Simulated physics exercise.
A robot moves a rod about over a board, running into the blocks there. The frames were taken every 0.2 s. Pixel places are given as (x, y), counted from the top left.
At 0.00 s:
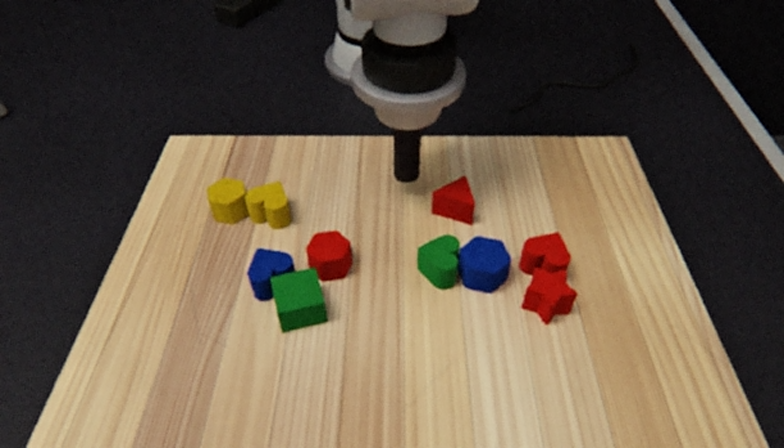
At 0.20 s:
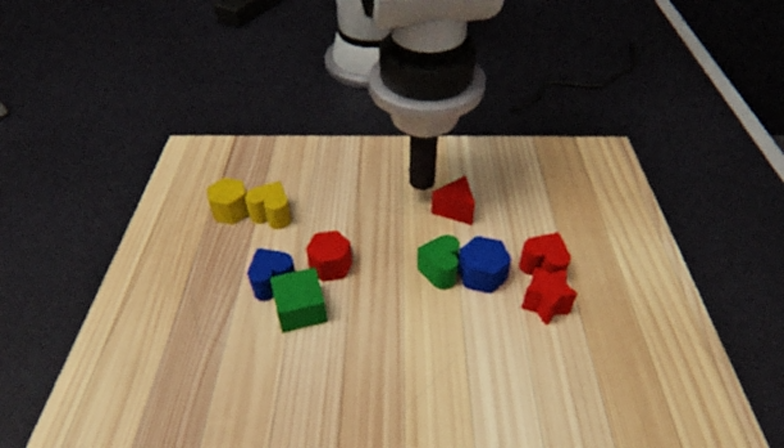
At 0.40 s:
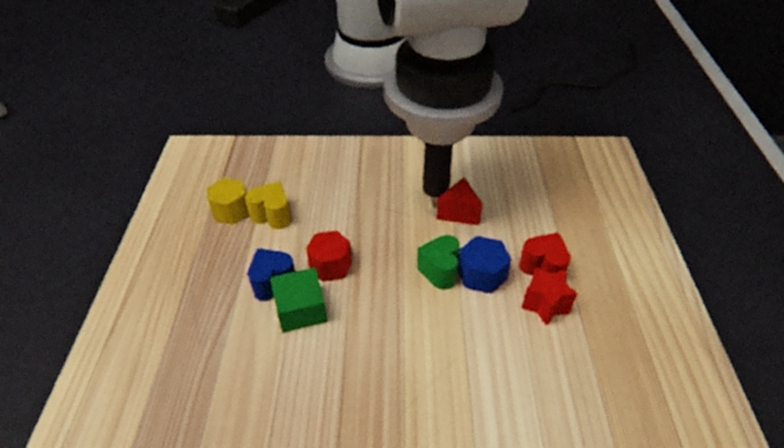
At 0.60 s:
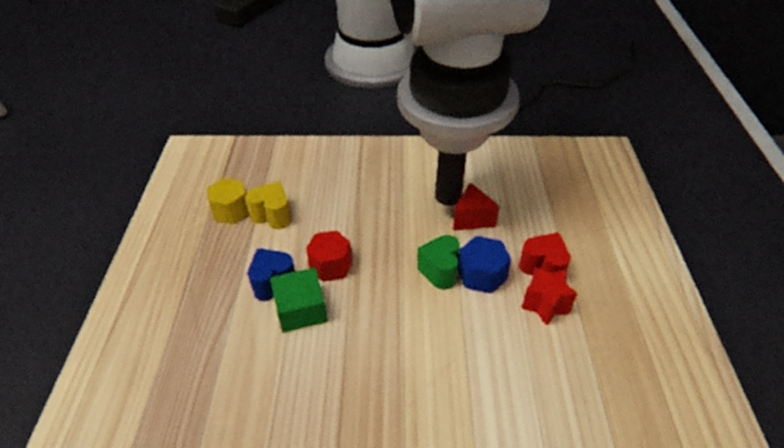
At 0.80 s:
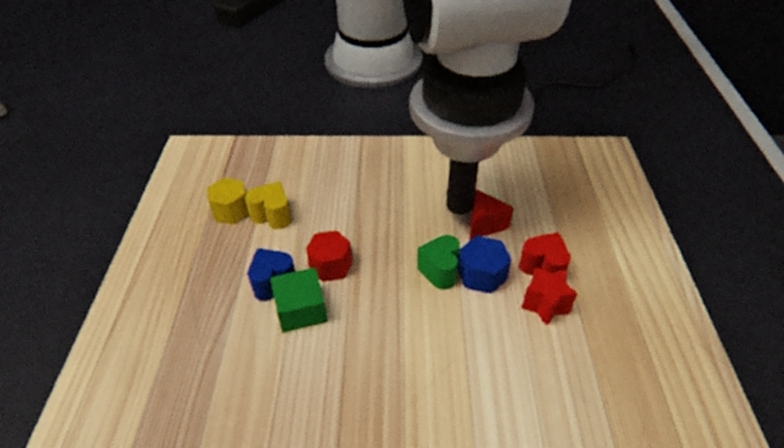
Robot arm lowering its black rod toward a red three-sided block and nudging it slightly rightward across a wooden board of coloured blocks.
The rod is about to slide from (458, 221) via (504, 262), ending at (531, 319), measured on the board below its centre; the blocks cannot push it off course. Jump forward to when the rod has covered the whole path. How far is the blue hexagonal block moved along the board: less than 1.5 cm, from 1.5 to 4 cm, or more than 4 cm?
It is going to finish 1.5 to 4 cm from where it is now.
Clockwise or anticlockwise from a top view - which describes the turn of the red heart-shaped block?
Anticlockwise.
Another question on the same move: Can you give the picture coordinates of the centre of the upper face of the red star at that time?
Located at (571, 299).
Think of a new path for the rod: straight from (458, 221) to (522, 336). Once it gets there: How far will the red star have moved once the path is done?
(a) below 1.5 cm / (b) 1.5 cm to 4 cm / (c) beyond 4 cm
The one that fits is a, below 1.5 cm.
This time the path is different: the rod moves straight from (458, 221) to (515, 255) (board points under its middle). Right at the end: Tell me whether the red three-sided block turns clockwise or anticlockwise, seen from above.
Answer: Anticlockwise.
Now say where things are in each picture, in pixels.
Rod tip (407, 176); block tops, green heart-shaped block (442, 251); blue hexagonal block (486, 254); red three-sided block (458, 190); red heart-shaped block (549, 247); red star (552, 284), in the first picture.
Rod (422, 182); blocks unchanged, in the second picture.
Rod (436, 190); red three-sided block (462, 193), in the third picture.
Rod (448, 198); red three-sided block (475, 199), in the fourth picture.
Rod (459, 206); green heart-shaped block (442, 251); blue hexagonal block (486, 254); red three-sided block (488, 205); red heart-shaped block (549, 247); red star (552, 284), in the fifth picture.
What follows on the original path. One third of the way, rod (492, 233); red three-sided block (514, 214), turned 40° anticlockwise.
Two thirds of the way, rod (519, 265); blue hexagonal block (487, 273), turned 50° clockwise; red three-sided block (514, 214), turned 45° anticlockwise; red heart-shaped block (557, 251), turned 20° anticlockwise.
At the end, rod (536, 305); green heart-shaped block in place; blue hexagonal block (486, 276), turned 60° clockwise; red three-sided block (514, 214), turned 45° anticlockwise; red heart-shaped block (557, 251), turned 20° anticlockwise; red star (571, 299), turned 25° anticlockwise.
